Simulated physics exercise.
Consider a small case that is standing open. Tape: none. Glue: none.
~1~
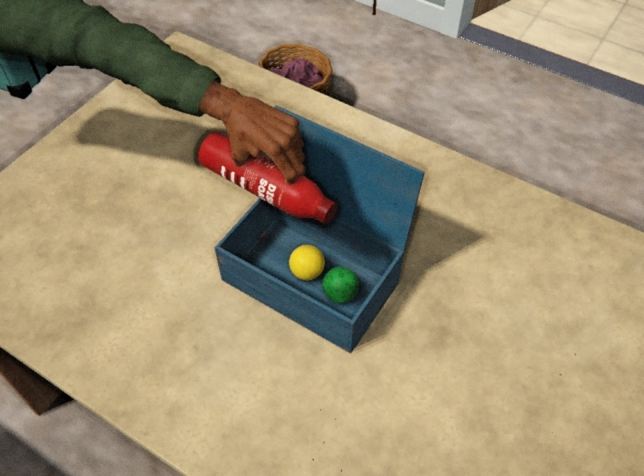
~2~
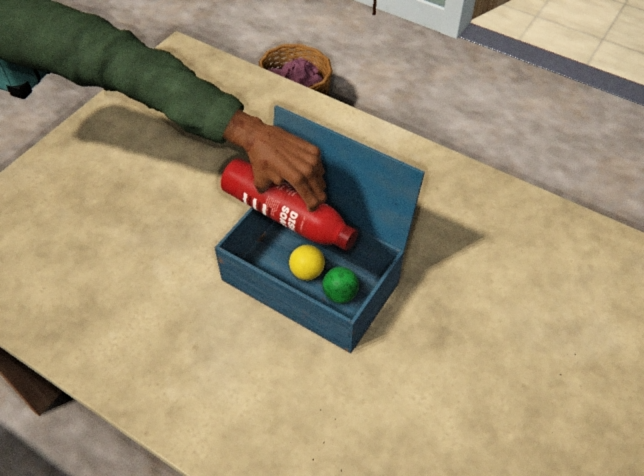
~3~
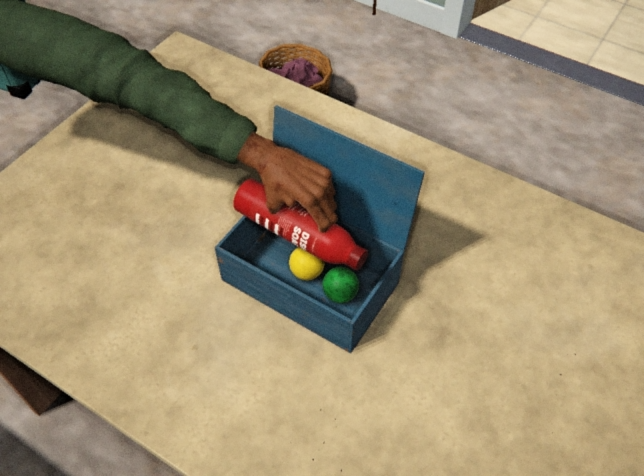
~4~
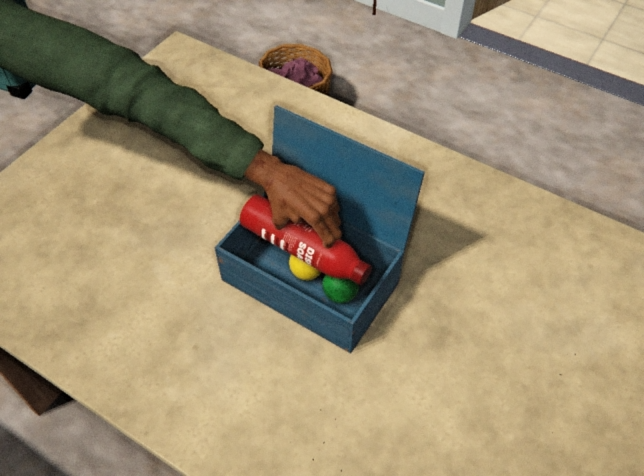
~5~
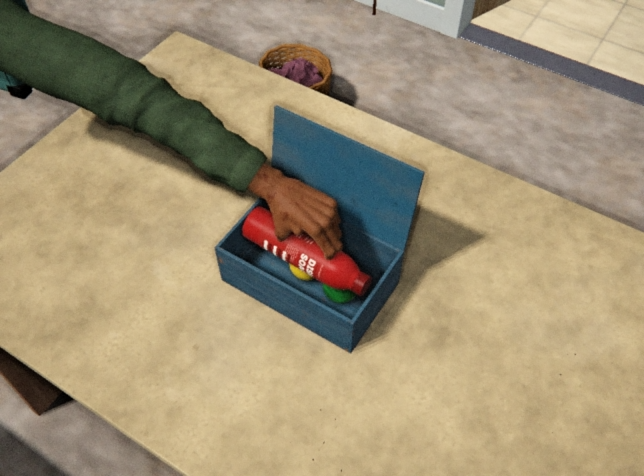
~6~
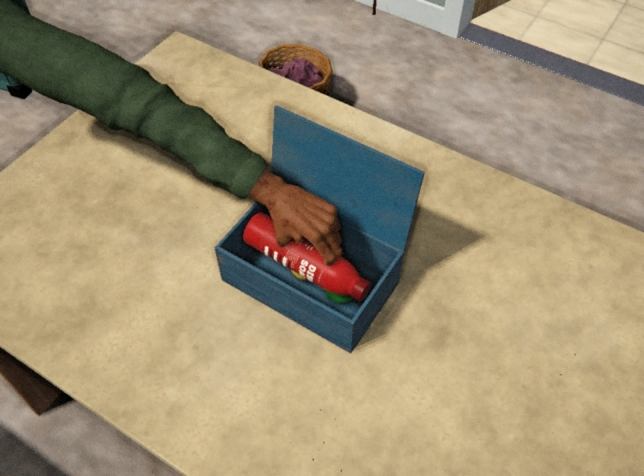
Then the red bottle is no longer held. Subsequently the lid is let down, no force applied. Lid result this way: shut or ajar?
Shut.
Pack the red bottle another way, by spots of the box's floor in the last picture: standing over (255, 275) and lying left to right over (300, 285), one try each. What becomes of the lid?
In the first case it stays ajar; in the second case it closes.
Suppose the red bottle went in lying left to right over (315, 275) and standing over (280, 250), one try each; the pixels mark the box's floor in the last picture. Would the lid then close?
In the first case it closes; in the second case it stays ajar.
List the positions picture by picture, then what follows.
In the first picture, still above its spot; red bottle (268, 180); yellow lemon (307, 263).
In the second picture, still above its spot; red bottle (290, 206); yellow lemon (307, 263).
In the third picture, still above its spot; red bottle (301, 227).
In the fourth picture, still above its spot; red bottle (306, 242).
In the fifth picture, still above its spot; red bottle (308, 253).
In the sixth picture, in place under the hand; red bottle (308, 259).
Then, 0.90 s on from there, lid starting down; red bottle shifted about its own width near (299, 291); green ball shifted about its own width; yellow lemon shifted a little.
Then, 1.80 s on from there, lid 43° above the rim; red bottle shifted about its own width near (299, 291); green ball shifted a little; yellow lemon shifted a little.
In the end, lid shut; moved from the start, red bottle; the other 2 unmoved. At the end, from the last picture's camera, red bottle near (299, 291).
